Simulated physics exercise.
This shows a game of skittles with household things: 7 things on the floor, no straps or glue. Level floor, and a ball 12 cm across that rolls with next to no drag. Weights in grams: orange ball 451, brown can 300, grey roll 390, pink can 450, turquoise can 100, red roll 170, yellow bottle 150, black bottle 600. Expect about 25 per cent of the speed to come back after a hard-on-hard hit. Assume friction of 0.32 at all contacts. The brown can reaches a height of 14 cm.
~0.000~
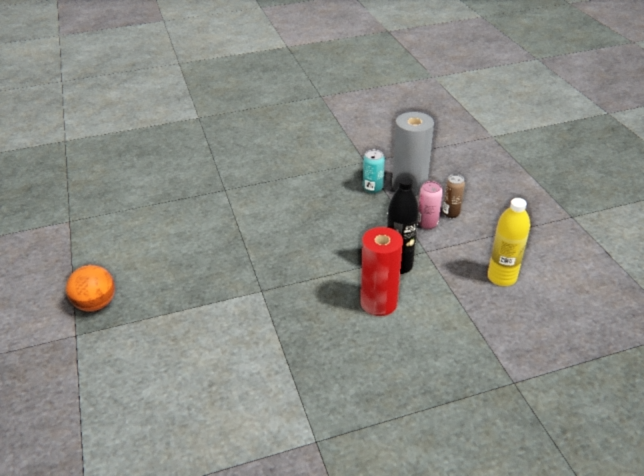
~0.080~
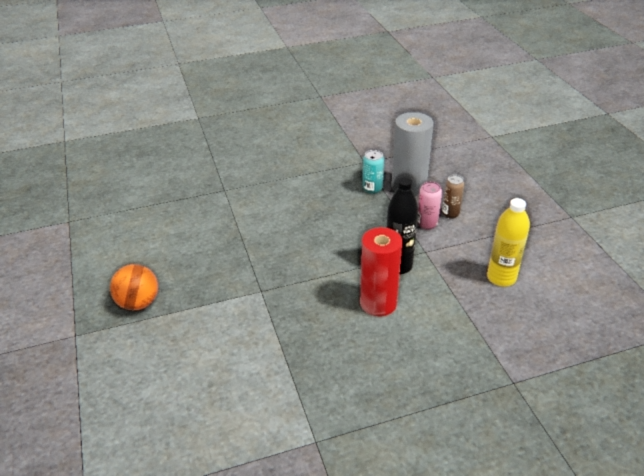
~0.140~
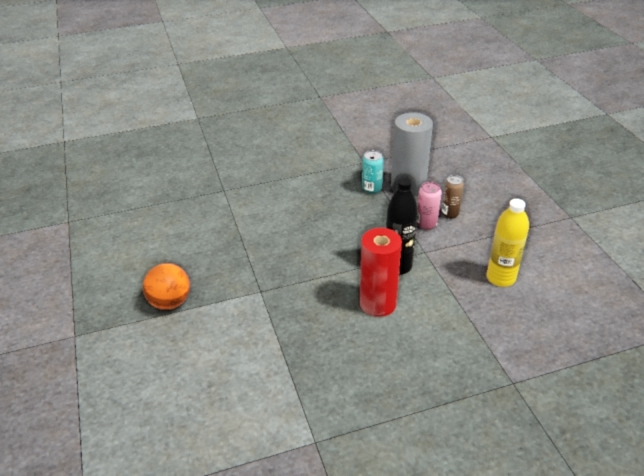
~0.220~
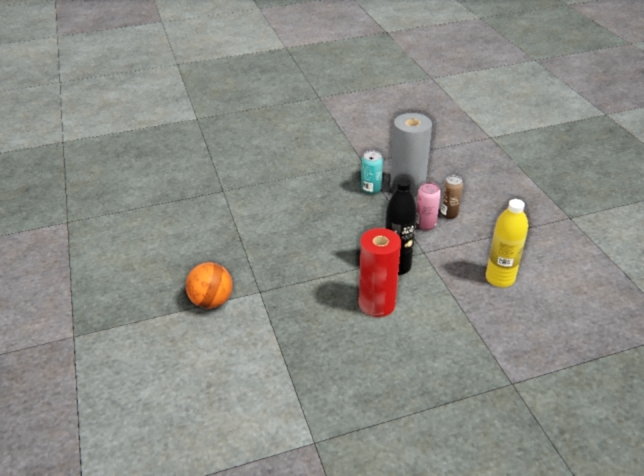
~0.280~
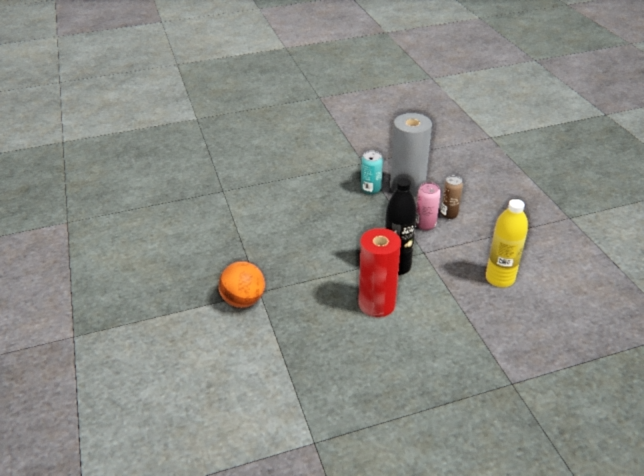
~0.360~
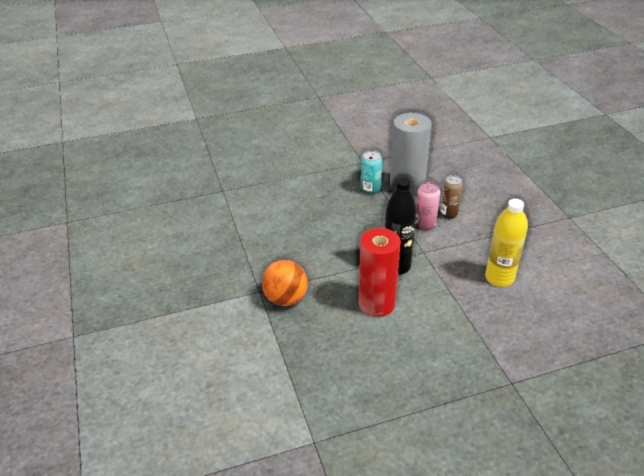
To begin with, an orange ball sits at the left on a tiled floor, apart from a cluster of bottles, cans and upright rolls on the right. The ball then rolls steadily rightward across the tiles, ending just left of the red roll, while the standing objects stay still.
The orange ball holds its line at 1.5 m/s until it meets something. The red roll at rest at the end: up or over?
It comes down.
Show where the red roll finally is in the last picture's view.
It ends up at about (518, 339).
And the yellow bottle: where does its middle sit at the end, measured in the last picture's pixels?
It settles somewhere near (572, 232).
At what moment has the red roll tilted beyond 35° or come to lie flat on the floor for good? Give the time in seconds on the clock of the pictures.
Somewhere about 0.8 s.
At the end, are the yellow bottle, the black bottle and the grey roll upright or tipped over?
Outcome noted - the yellow bottle ends up fallen, the black bottle survives without falling, the grey roll survives without falling.
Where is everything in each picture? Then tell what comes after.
In the first frame, ball has run 0 cm; orange ball (91, 288); red roll (381, 273).
In the second frame, ball has run 12 cm; orange ball (134, 287); pink can (429, 206).
In the third frame, ball has run 21 cm; orange ball (166, 287); yellow bottle (509, 242).
In the fourth frame, ball has run 32 cm; orange ball (209, 286); brown can (452, 198).
In the fifth frame, ball has run 41 cm; orange ball (242, 285); pink can (428, 207).
In the sixth frame, ball has run 53 cm; orange ball (285, 283); red roll (379, 273).
After 0.86 s, ball has run 104 cm; orange ball near (471, 270); red roll 65° off upright near (501, 306).
After 1.46 s, ball has run 135 cm; orange ball near (593, 281); red roll on its side near (519, 333); yellow bottle on its side.
In the end (3.0 s), toppled on the floor, red roll and yellow bottle; the other 5 under 8 cm from the start. At the end, from the last picture's camera, red roll near (519, 339).
